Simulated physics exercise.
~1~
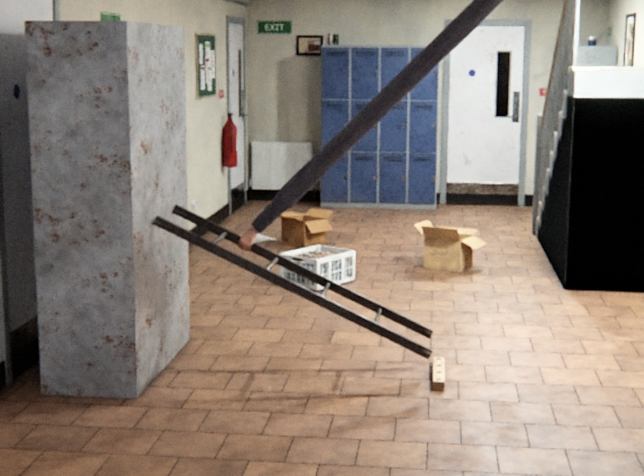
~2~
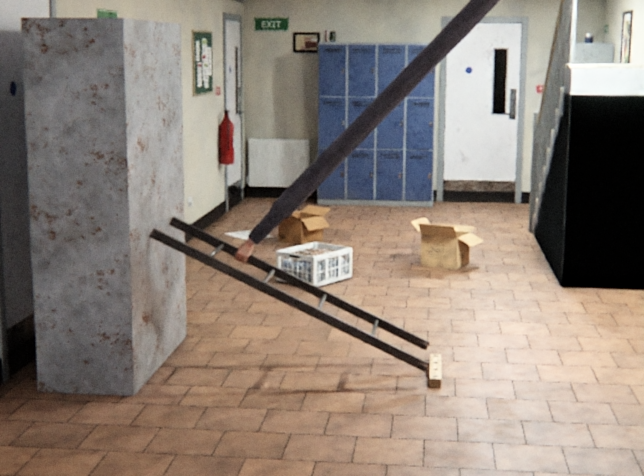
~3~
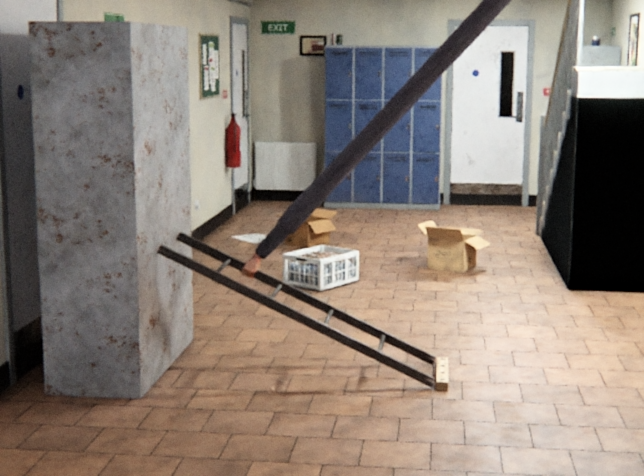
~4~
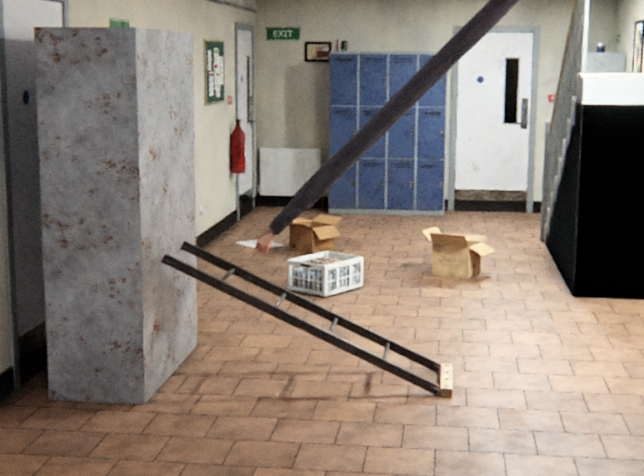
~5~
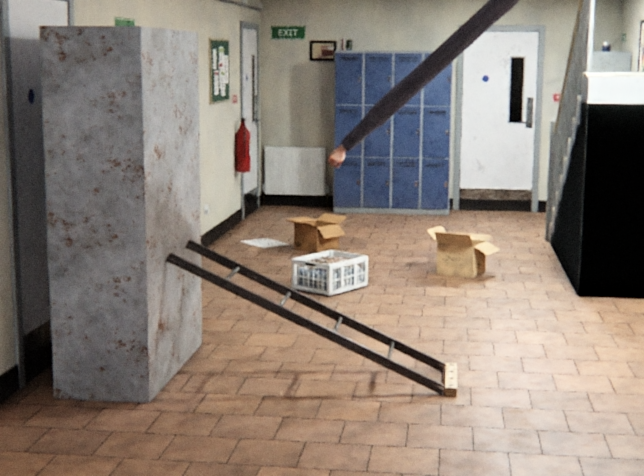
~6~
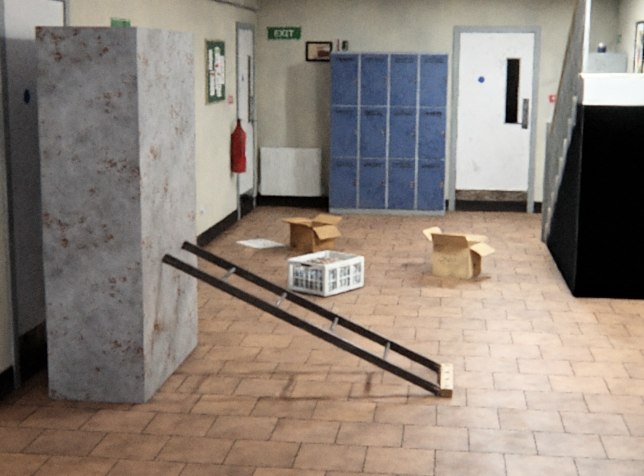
In a tiled hallway with blue lockers, a hand lowered a black ladder-like gate against a speckled grey block until its foot settled by a small wooden batten on the floor, then let go and drew away, and the gate stayed leaning there.
